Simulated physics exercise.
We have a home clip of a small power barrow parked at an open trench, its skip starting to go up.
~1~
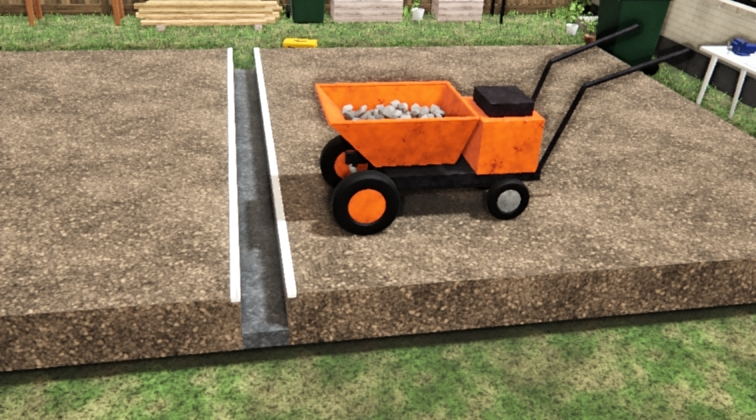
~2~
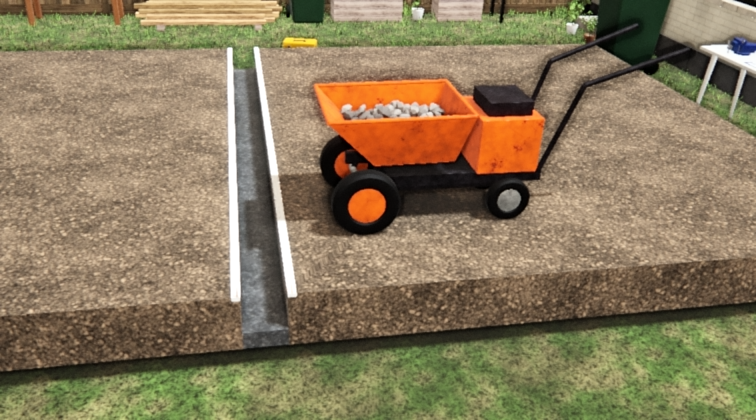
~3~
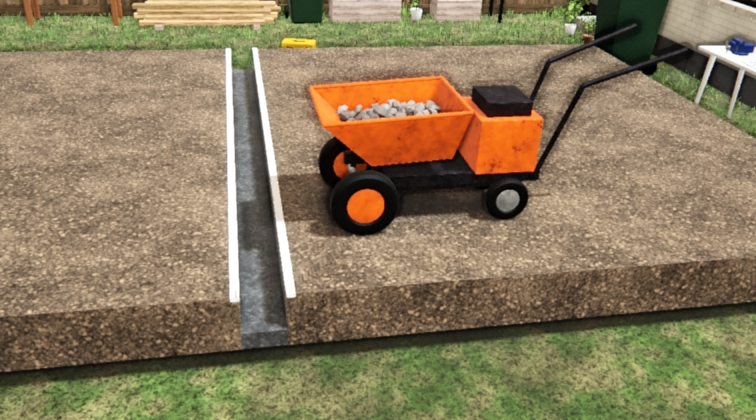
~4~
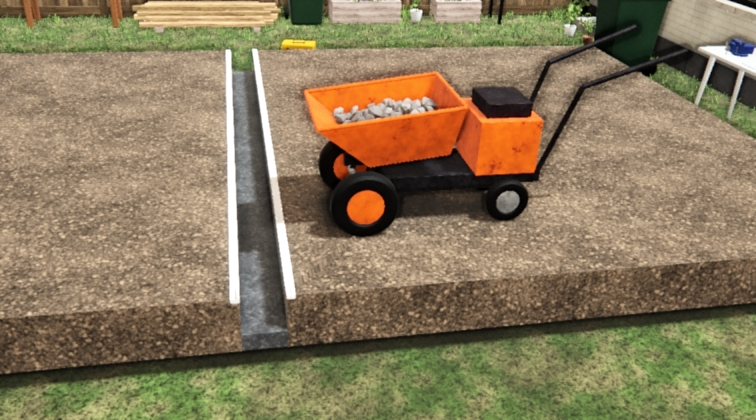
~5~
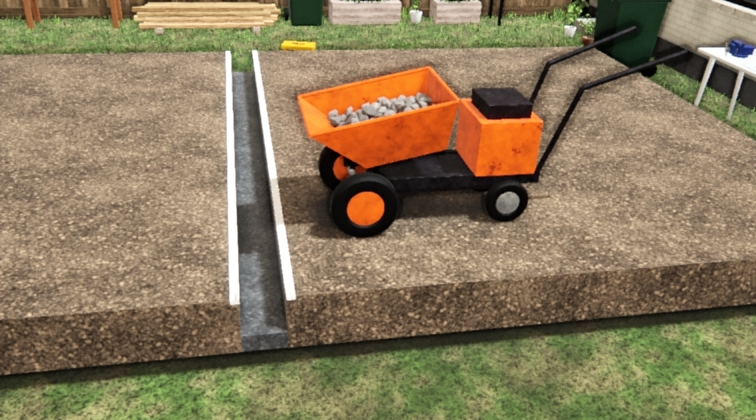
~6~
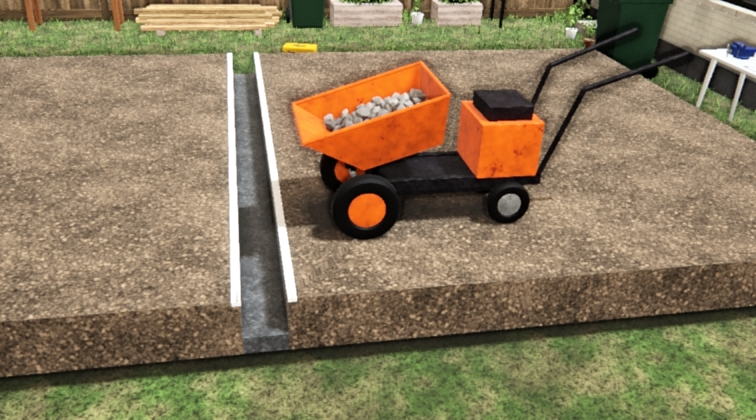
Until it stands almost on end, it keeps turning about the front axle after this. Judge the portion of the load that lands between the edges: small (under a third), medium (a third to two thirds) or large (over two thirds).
Large.
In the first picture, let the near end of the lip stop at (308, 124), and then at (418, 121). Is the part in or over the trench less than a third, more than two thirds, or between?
Less than a third, then under a third.
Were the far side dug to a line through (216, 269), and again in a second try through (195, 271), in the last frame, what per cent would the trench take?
Roughly 100 % first, 100 % second.
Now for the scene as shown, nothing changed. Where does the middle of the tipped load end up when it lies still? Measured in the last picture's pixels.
(254, 239).
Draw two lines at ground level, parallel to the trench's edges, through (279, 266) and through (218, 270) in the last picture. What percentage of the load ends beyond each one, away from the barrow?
Around 100 per cent for the first, and 10 per cent for the second.
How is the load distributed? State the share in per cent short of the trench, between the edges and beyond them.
Short about 0 %, between about 80 %, beyond about 20 %.
Just after the last frame, skip tipped steeply; every one in the skip.
A moment on, skip tipped right over; the larger part in the skip; roughly a quarter in or heaped over the trench; about a tenth beyond it.
Further on, skip tipped right over; the larger part in or heaped over the trench; roughly a quarter beyond it.
When it is over, skip tipped right over; the larger part in or heaped over the trench; roughly a quarter beyond it.
